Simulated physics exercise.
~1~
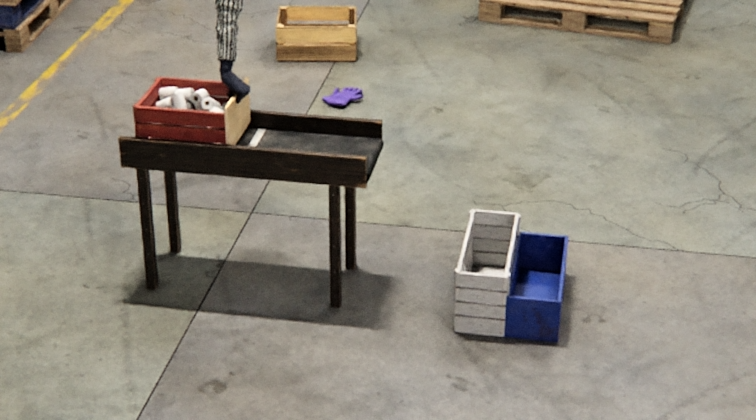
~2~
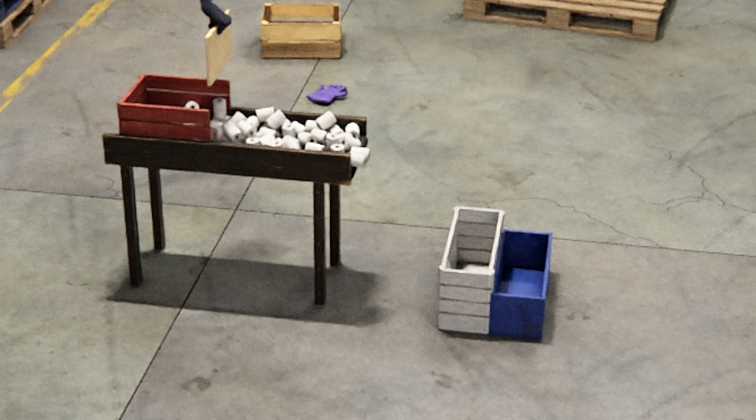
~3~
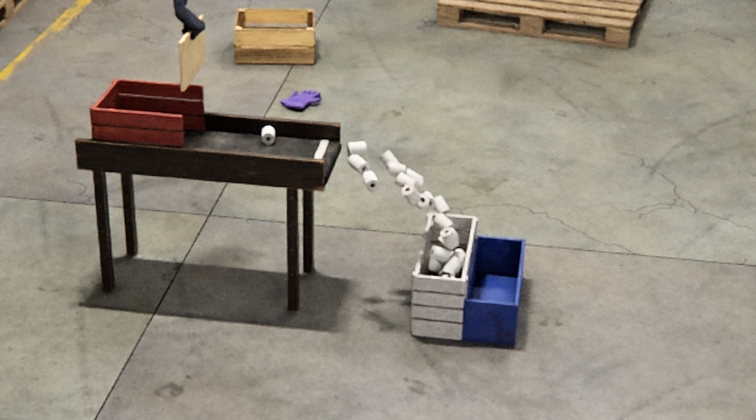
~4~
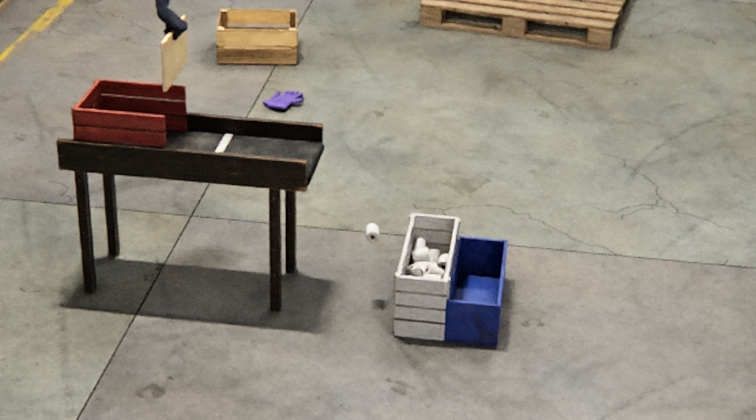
White paper rolls sit heaped in a red crate at the left end of a dark, level belt table, held back by a wooden panel that a dark gripper on an arm holds. The arm lifts the panel clear, and the rolls spill out and ride rightward in a loose crowd along the belt. They pour off the right end and tumble in a stream down into the white tub, leaving the blue box beside it empty. One last roll trails behind on the belt, then drops off, appearing in the air just left of the white tub, which now holds a pile of rolls.
